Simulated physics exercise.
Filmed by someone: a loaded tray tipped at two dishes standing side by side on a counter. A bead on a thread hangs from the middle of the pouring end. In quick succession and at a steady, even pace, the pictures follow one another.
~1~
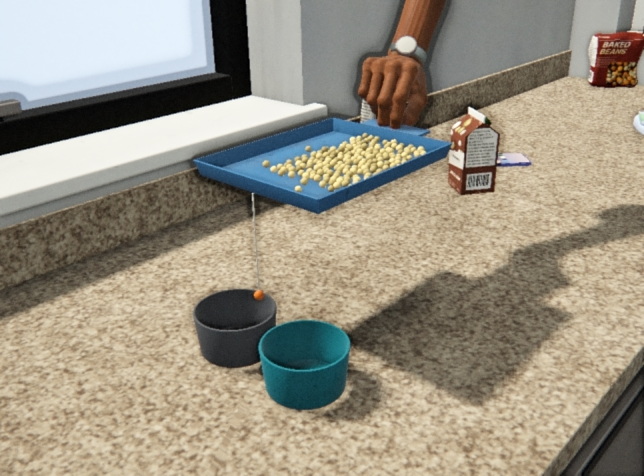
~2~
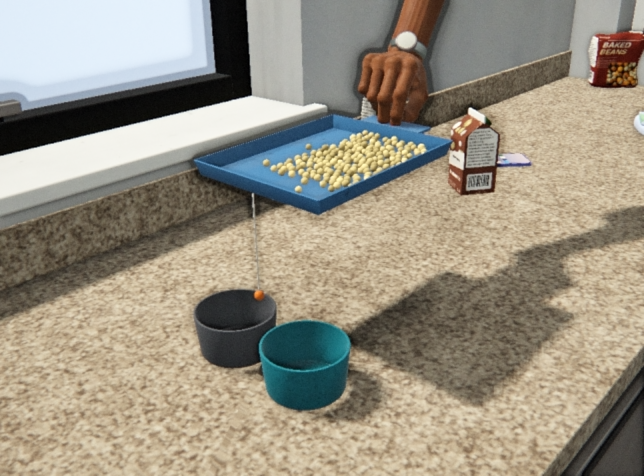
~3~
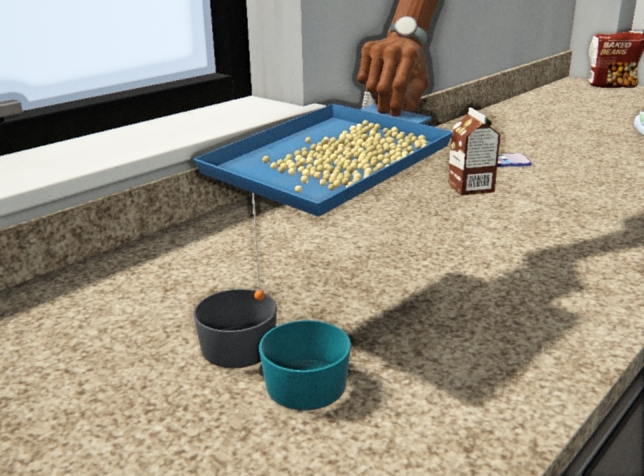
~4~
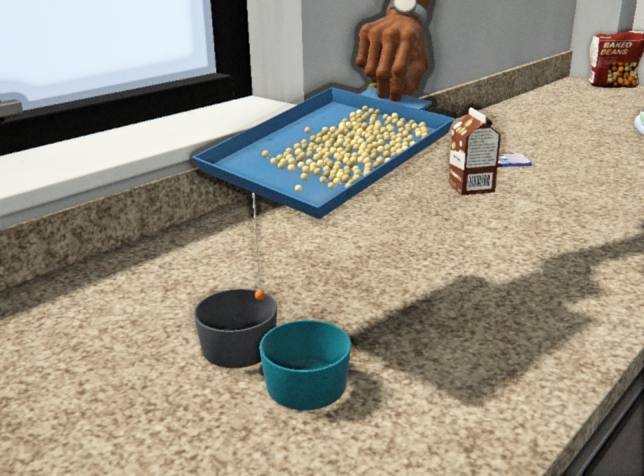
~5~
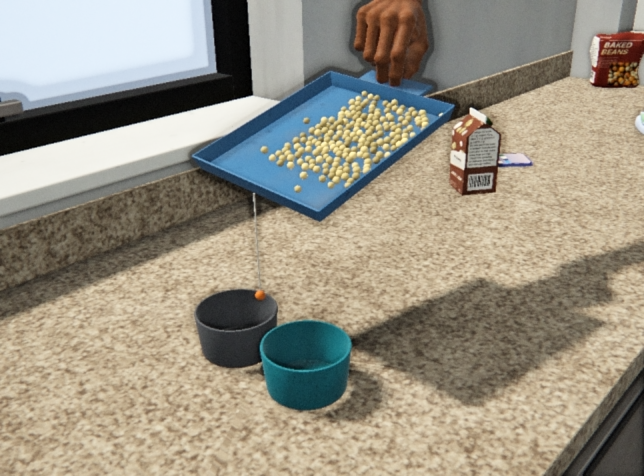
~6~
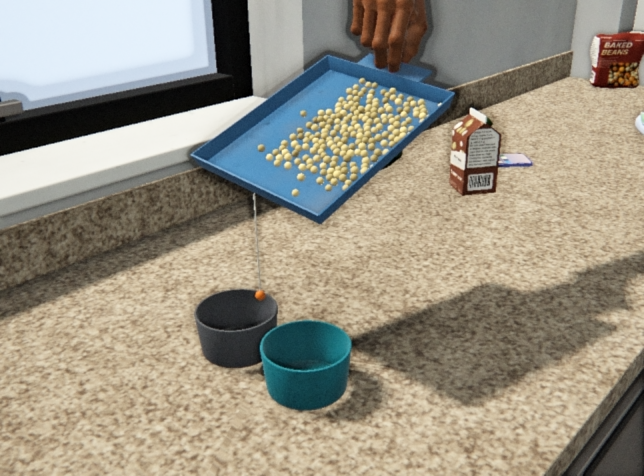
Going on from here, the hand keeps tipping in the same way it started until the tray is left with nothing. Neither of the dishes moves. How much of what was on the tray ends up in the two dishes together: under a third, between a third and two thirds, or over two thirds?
Over two thirds.
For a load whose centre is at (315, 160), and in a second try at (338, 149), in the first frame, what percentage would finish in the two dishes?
Estimate: 90 % first, 80 % second.
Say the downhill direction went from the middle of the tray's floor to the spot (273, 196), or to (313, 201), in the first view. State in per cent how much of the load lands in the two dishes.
The first comes to 70 %, while the second comes to 90 %.
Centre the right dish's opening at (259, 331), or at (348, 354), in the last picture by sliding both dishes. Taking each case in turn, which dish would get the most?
The first arrangement gives the one at right, the second arrangement gives the one at right.
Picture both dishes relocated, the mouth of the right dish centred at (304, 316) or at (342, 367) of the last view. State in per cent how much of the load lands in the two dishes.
First some 20, then 70 per cent.
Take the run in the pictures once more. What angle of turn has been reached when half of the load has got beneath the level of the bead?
Near 100 degrees.
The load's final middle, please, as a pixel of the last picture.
Roughly at (302, 382).
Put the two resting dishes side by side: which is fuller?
Result - fuller dish: Right-side dish.
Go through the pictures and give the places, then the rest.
Corners of the pouring end (200, 160) and (318, 197), level; middle of the load (354, 160), soya beans; left dish (205, 342); right dish (274, 382); bead on its thread (259, 295), in the first picture.
Corners of the pouring end (200, 160) and (318, 198), level; middle of the load (354, 158), in the second picture.
Corners of the pouring end (200, 158) and (318, 200), tipped barely, lowest at the right corner; middle of the load (354, 152), in the third picture.
Corners of the pouring end (199, 157) and (318, 203), tipped a little, lowest at the right corner; middle of the load (354, 143), in the fourth picture.
Corners of the pouring end (198, 155) and (318, 207), tipped clearly, lowest at the right corner; middle of the load (354, 135), in the fifth picture.
Corners of the pouring end (197, 154) and (318, 211), tipped clearly, lowest at the right corner; middle of the load (351, 130), the larger part on the move; left dish (206, 342); right dish (275, 382), in the sixth picture.
Just after the last frame, tray tipped steeply; the larger part on the tray; just a few in the right dish; just a few in the left dish; just a few outside both; roughly a quarter in the air.
A moment on, tray tipped past a quarter turn; about a tenth on the tray; roughly two thirds in the right dish; just a few in the left dish; about a tenth outside both; roughly a quarter in the air.
Further on, tray tipped past a quarter turn; the larger part in the right dish; just a few in the left dish; about a tenth outside both.
When it is over, tray tipped past a quarter turn; the larger part in the right dish; just a few in the left dish; about a tenth outside both.
